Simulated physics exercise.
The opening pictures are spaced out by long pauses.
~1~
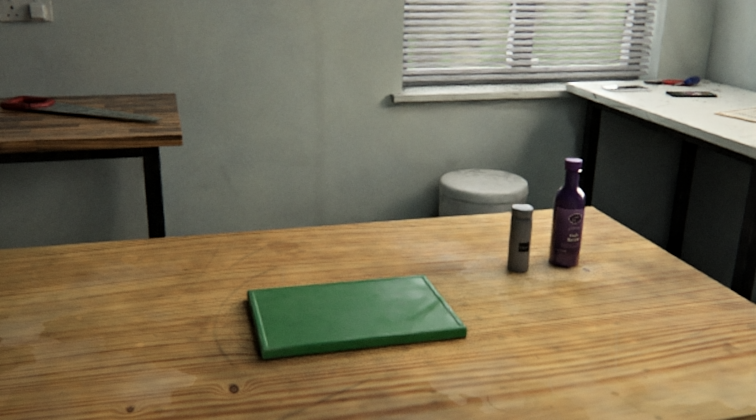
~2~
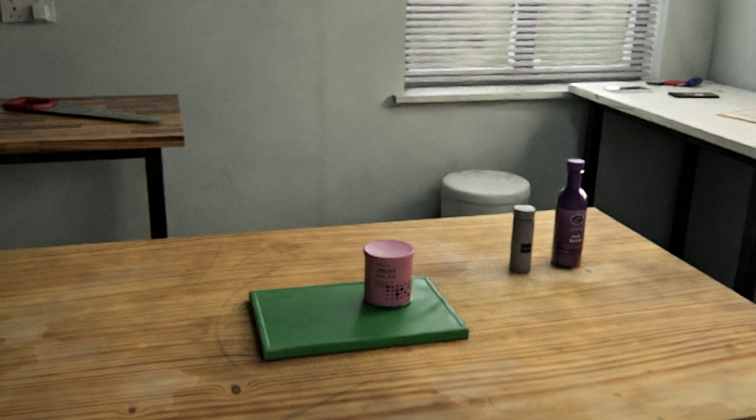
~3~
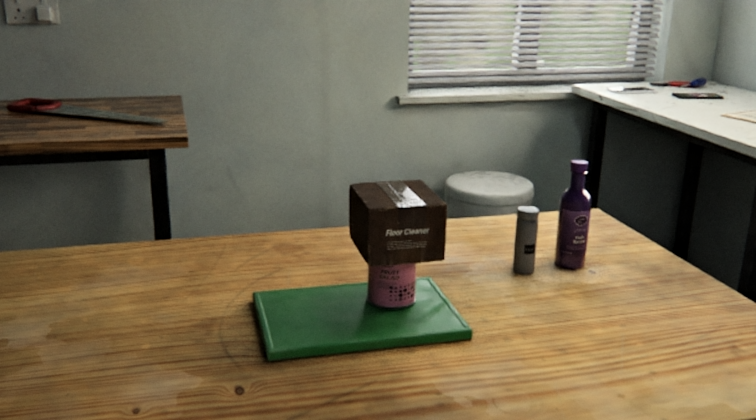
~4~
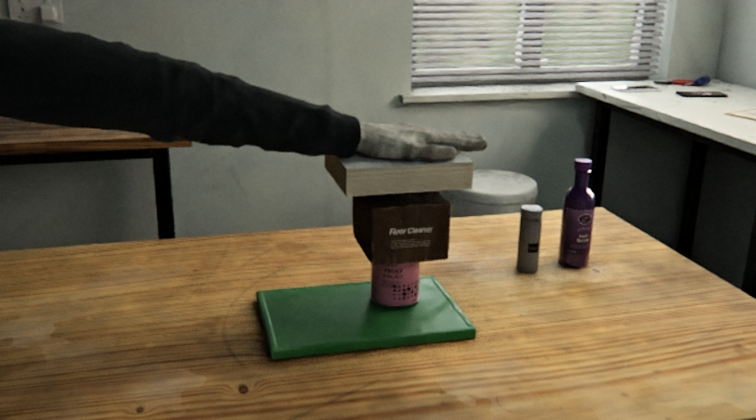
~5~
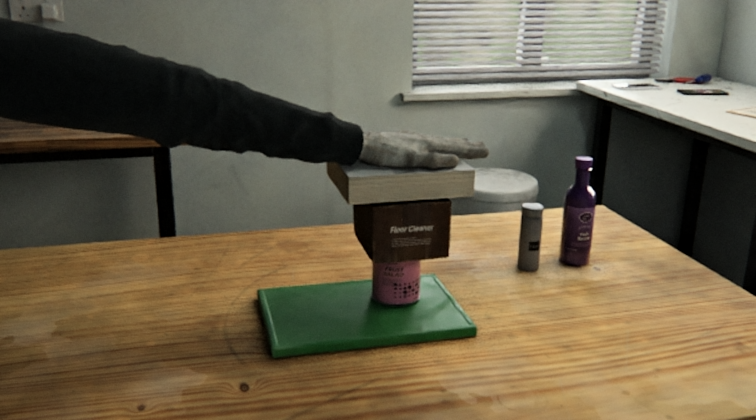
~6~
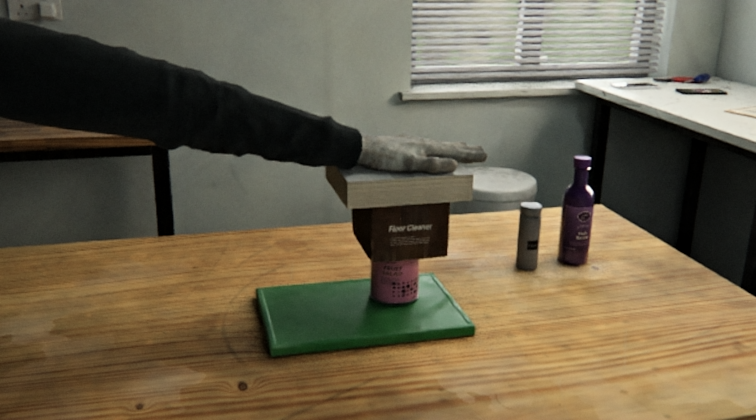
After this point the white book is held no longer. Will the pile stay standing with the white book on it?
Yes.
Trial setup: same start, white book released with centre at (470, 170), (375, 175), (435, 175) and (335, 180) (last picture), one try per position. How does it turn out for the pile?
Attempt one, the pile falls over; attempt two, it survives; attempt three, it falls over; attempt four, it falls over.
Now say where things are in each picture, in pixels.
In the first frame, the last thing is not in view yet; grey shaker (520, 238).
In the second frame, the last thing is not in view yet; pink tin (388, 274).
In the third frame, the last thing is not in view yet; brown box (396, 221).
The fourth frame shows on its way; white book (395, 165); green tray (361, 313).
The fifth frame shows on its way; white book (398, 172); purple bottle (579, 211).
The sixth frame shows set down, still held; white book (396, 176); grey shaker (529, 236).
Then, 0.30 s on from there, no change.
Then, 0.70 s on from there, white book resting near (396, 177).
In the end, all 6 unmoved. At the end, from the last picture's camera, white book near (396, 177). The pile holds.
